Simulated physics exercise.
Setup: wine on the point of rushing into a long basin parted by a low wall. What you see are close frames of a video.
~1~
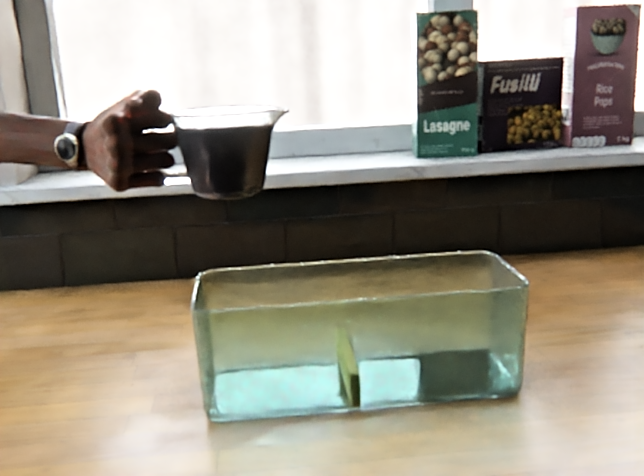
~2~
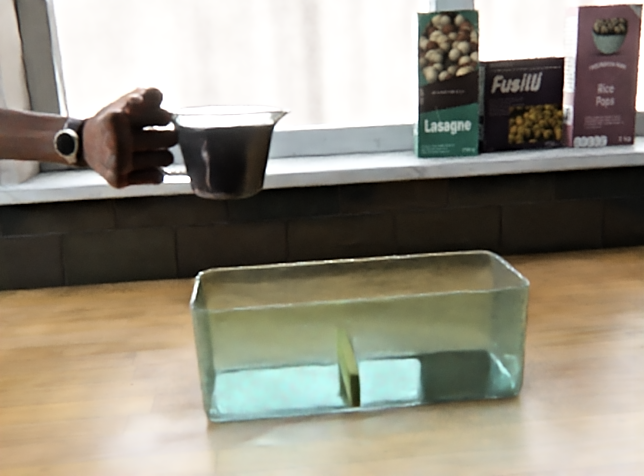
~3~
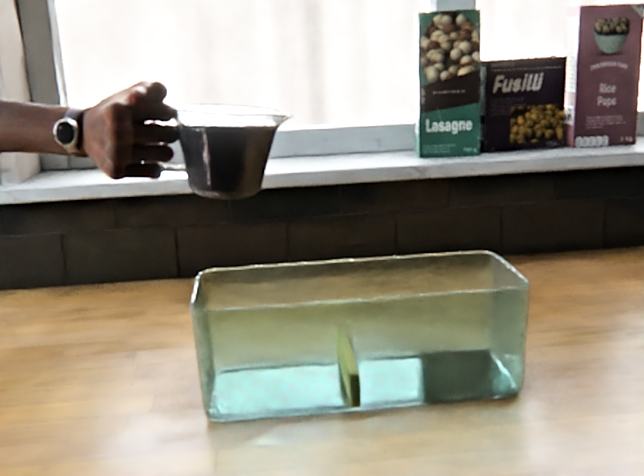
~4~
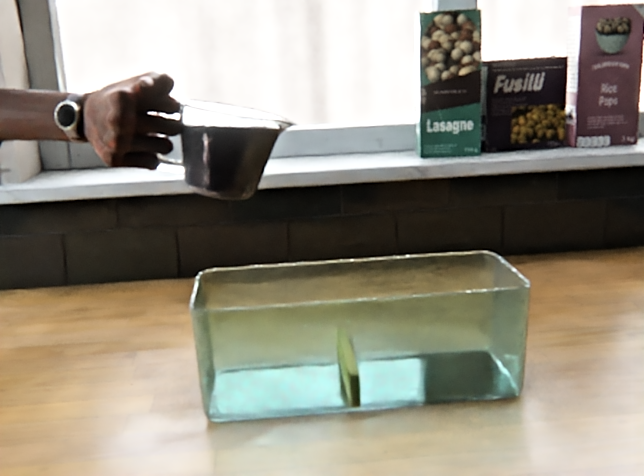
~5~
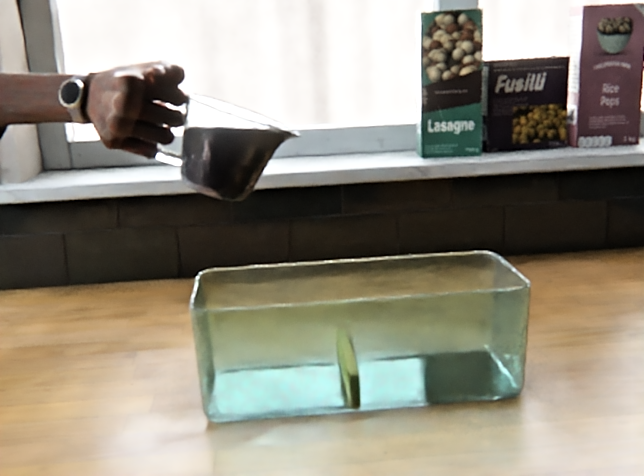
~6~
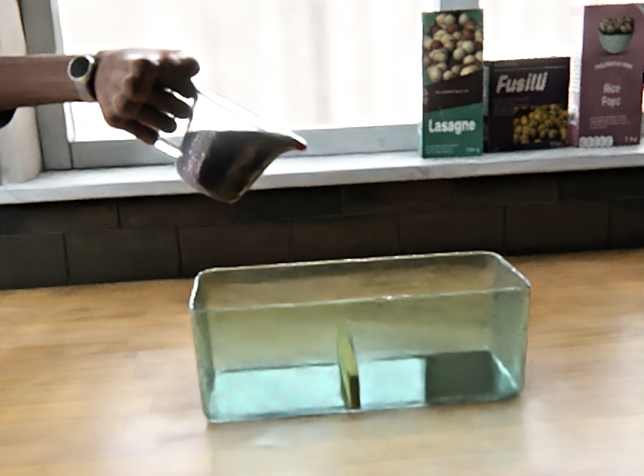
On a wooden counter by a bright window, a long greenish glass basin with a low divider sits beneath a clear, handled jug of dark liquid. A hand wearing a watch holds the jug level, then steadily tilts it to the right until the dark liquid reaches its lip.
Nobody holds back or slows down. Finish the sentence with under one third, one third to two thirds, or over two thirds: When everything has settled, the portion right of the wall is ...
When everything has settled, the portion right of the wall is one third to two thirds.
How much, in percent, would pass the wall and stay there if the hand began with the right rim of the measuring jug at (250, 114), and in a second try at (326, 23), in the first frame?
Close to 5 in a hundred, and close to 90 in a hundred.
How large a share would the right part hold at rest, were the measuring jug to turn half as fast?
Near 70 parts in a hundred.
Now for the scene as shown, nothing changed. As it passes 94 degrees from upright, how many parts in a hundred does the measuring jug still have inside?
35 %.
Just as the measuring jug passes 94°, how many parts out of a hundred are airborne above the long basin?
It's close to 35 percent.
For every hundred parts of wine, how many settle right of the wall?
That share comes out near 55 percent.
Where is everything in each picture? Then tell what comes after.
Tilt 0°; pouring edge (290, 109); surface from (177, 126) to (273, 121); the long basin's rim runs from (196, 292) to (510, 269); the wall's top is at (347, 351), in the first frame.
Tilt 1°; pouring edge (291, 110); surface from (178, 124) to (273, 120), in the second frame.
Tilt 6°; pouring edge (294, 115); surface from (179, 122) to (275, 122), in the third frame.
Tilt 13°; pouring edge (298, 123); surface from (183, 123) to (281, 123), in the fourth frame.
Tilt 22°; pouring edge (301, 134); surface from (187, 126) to (291, 127), in the fifth frame.
Tilt 32°; pouring edge (302, 149); surface from (188, 131) to (296, 139); 3 per cent is over the edge, in the sixth frame.
A moment on, the measuring jug is tipped on its side and 33 per cent is still to pour, 5 is left of the wall and 28 right of it.
Next, the measuring jug is tipped right over and 2 per cent is still to pour, 41 is left of the wall and 52 right of it.
Then the measuring jug is tipped right over and 0 per cent is still to pour, 46 is left of the wall and 53 right of it.
Later the measuring jug is tipped right over and 0 per cent is still to pour, 46 is left of the wall and 53 right of it.
At rest 46 per cent lies left of the wall, 53 right of it and 1 outside.
